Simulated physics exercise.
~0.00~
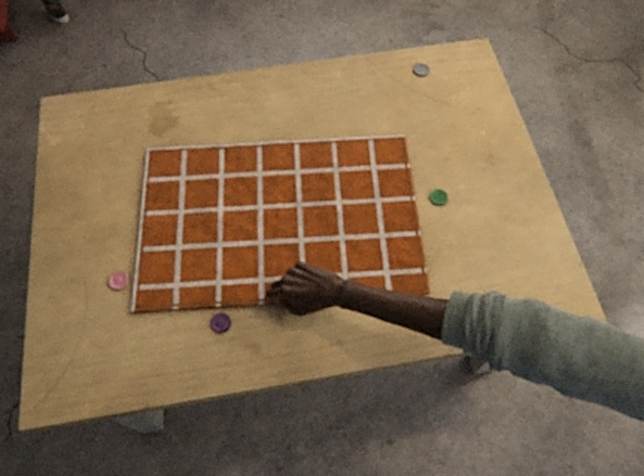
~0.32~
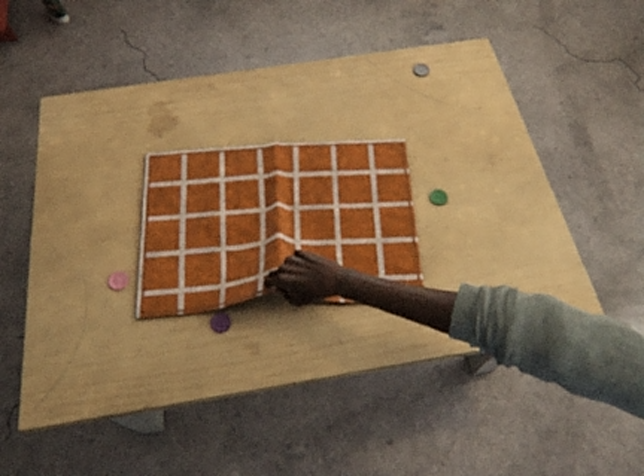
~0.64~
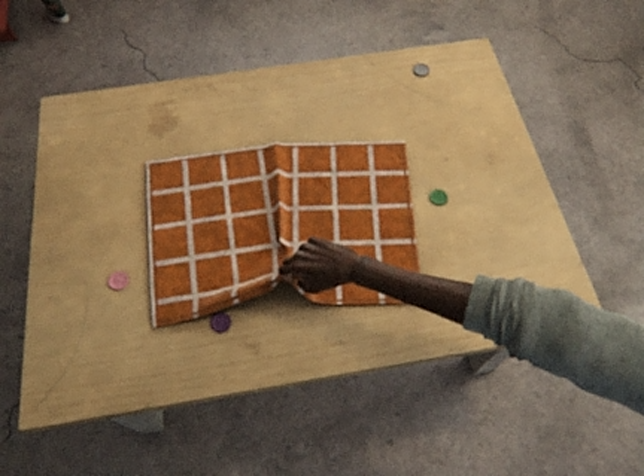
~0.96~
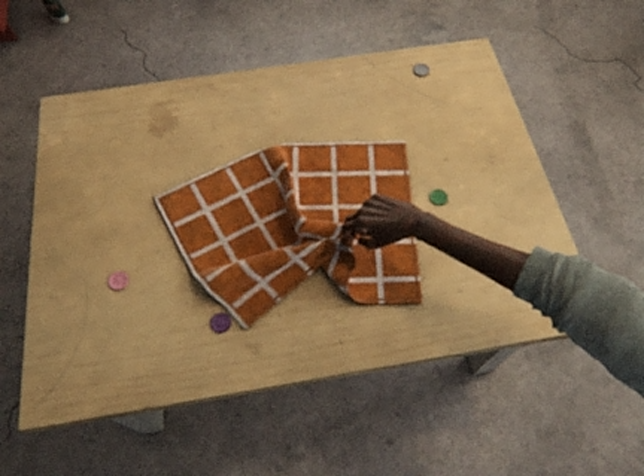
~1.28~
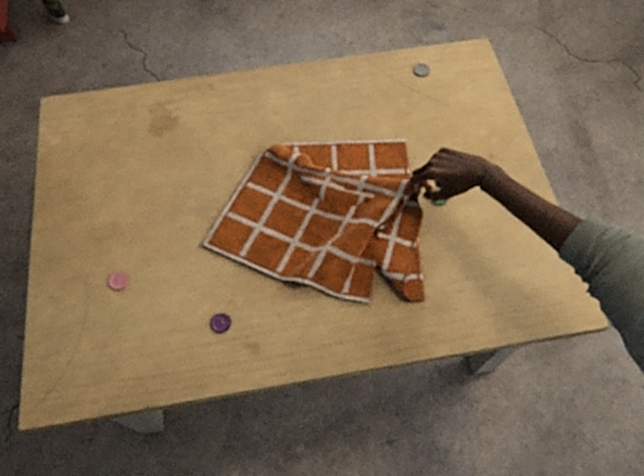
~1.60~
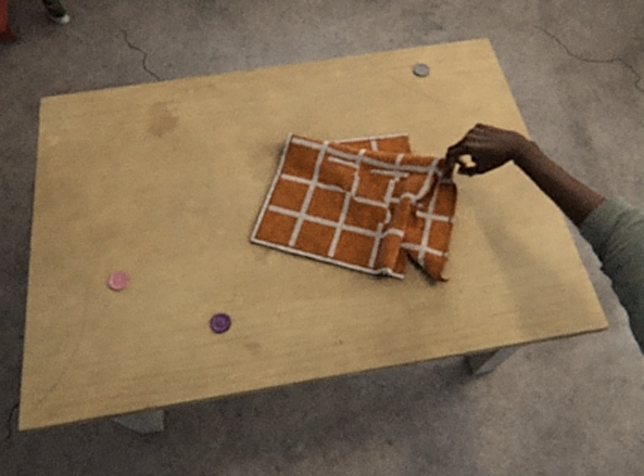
A pale wooden folding table stands on a cracked grey floor, seen from above at an angle. An orange tea towel with white grid lines lies flat near its middle, with a pink disc and a purple button at the lower left, a green cap to the right and a grey disc near the top edge. A hand pinches the towel's near edge and raises a fold. It then pulls the cloth rightward and slightly up, twisting and crumpling it. The towel ends bunched toward the right, still held, hiding the green cap, while the other small things remain uncovered.
